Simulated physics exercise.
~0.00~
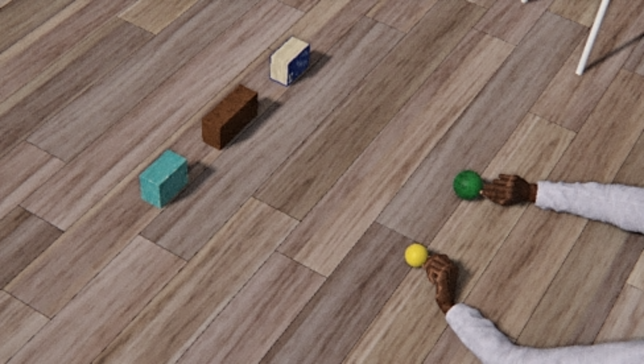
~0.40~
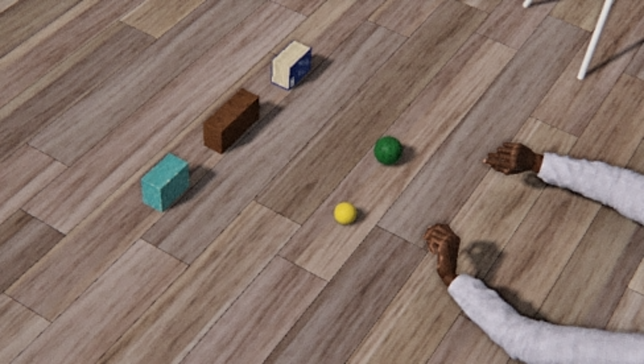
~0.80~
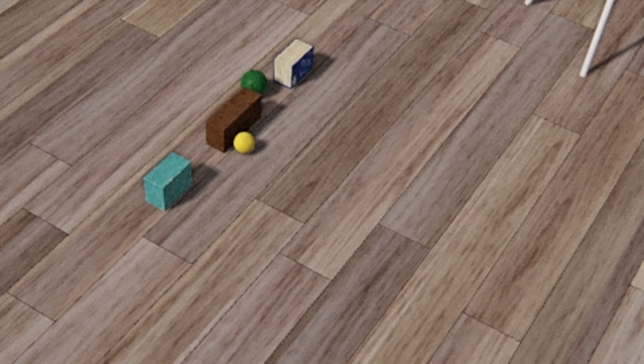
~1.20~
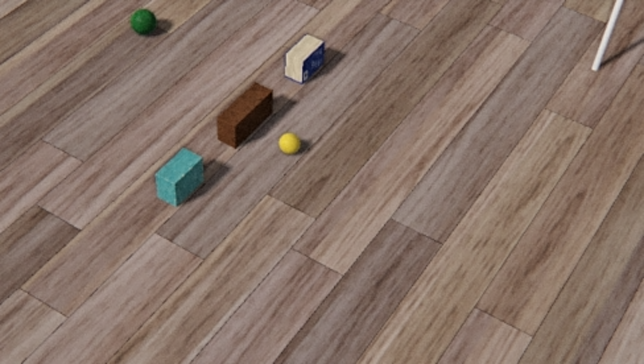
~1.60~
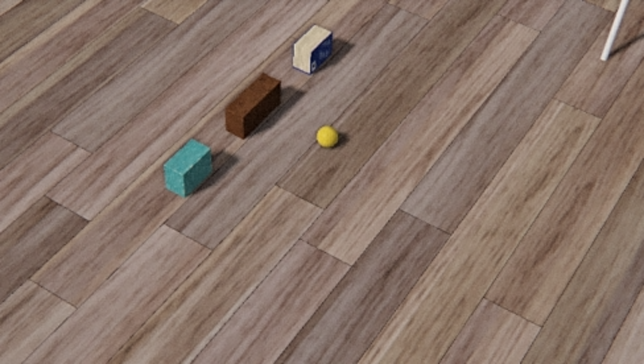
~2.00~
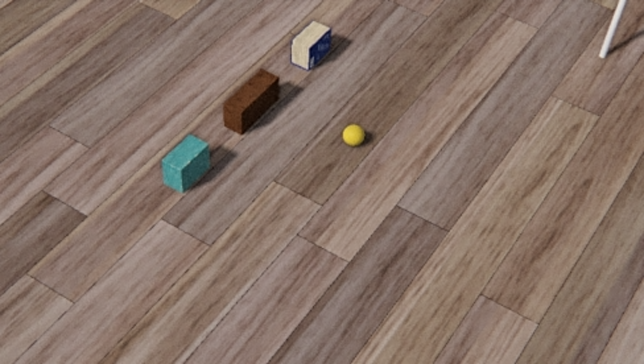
On a wooden floor, hands roll two balls; green passes between blocks, yellow bounces back.
